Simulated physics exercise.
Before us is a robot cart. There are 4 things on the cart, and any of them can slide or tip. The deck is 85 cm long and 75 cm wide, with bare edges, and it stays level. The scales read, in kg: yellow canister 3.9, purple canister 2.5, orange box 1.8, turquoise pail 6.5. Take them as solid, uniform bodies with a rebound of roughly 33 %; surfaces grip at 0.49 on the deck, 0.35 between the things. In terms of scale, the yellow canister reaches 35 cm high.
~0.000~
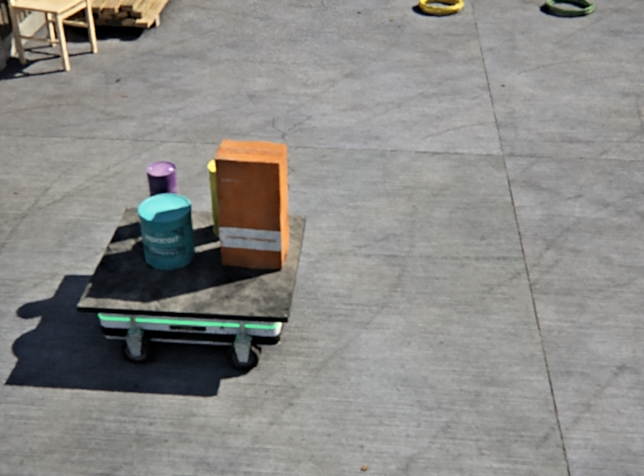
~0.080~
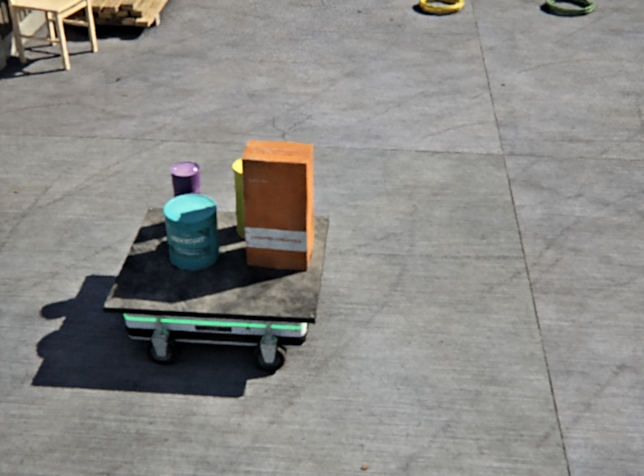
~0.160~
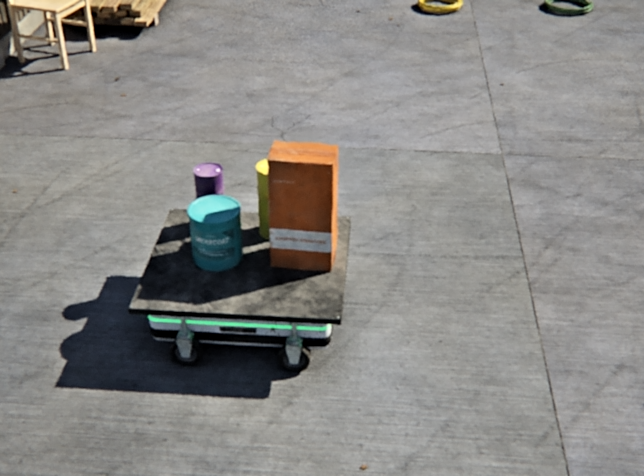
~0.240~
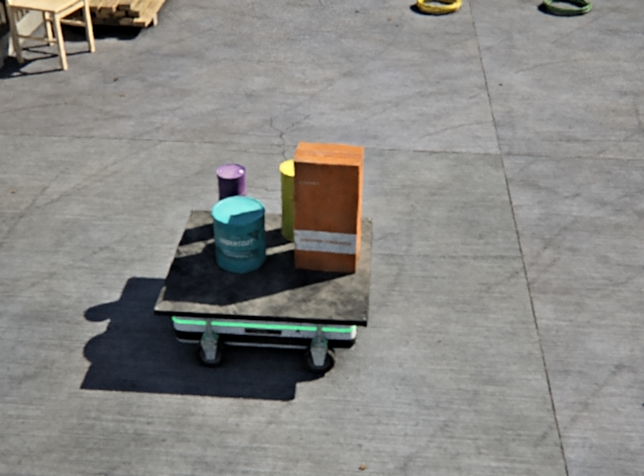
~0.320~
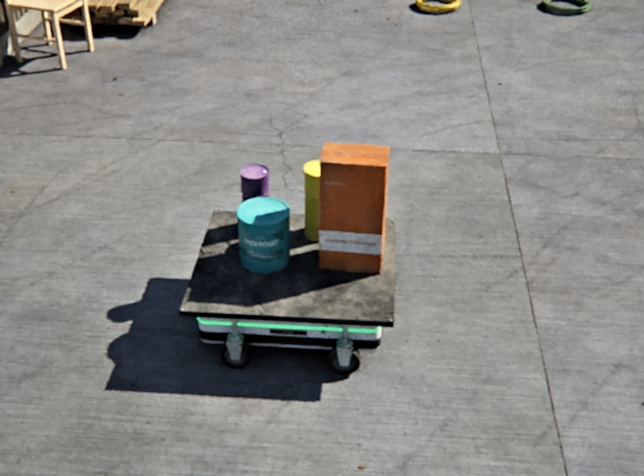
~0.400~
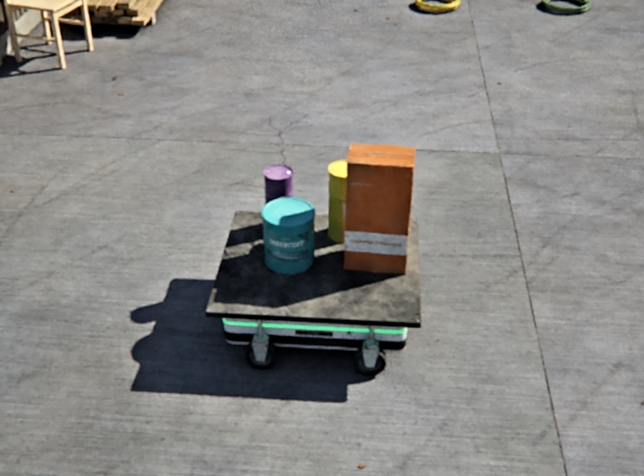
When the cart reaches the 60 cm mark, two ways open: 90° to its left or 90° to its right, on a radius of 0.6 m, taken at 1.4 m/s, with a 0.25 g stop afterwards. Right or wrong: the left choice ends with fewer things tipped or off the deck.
Right.
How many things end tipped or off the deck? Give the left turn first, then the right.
Going left: 2; going right: 3.
Turning left. By 0.80 s, cart 112 cm along, turned 35°; yellow canister tilted 22° near (434, 177); orange box tilted 38°.
By 1.30 s, cart 182 cm along, turned 90°; yellow canister on its side near (455, 136).
By 1.90 s, cart 224 cm along, turned 90°, stopped; yellow canister on its side near (449, 86).
When it is over (2.4 s), off the deck, yellow canister and orange box; the other 2 within 10 cm of the start. End places, in pixels of the last picture, purple canister near (390, 118).
Turning right instead, yellow canister, purple canister and orange box tipped over or off the deck, 3 of 4 in all.
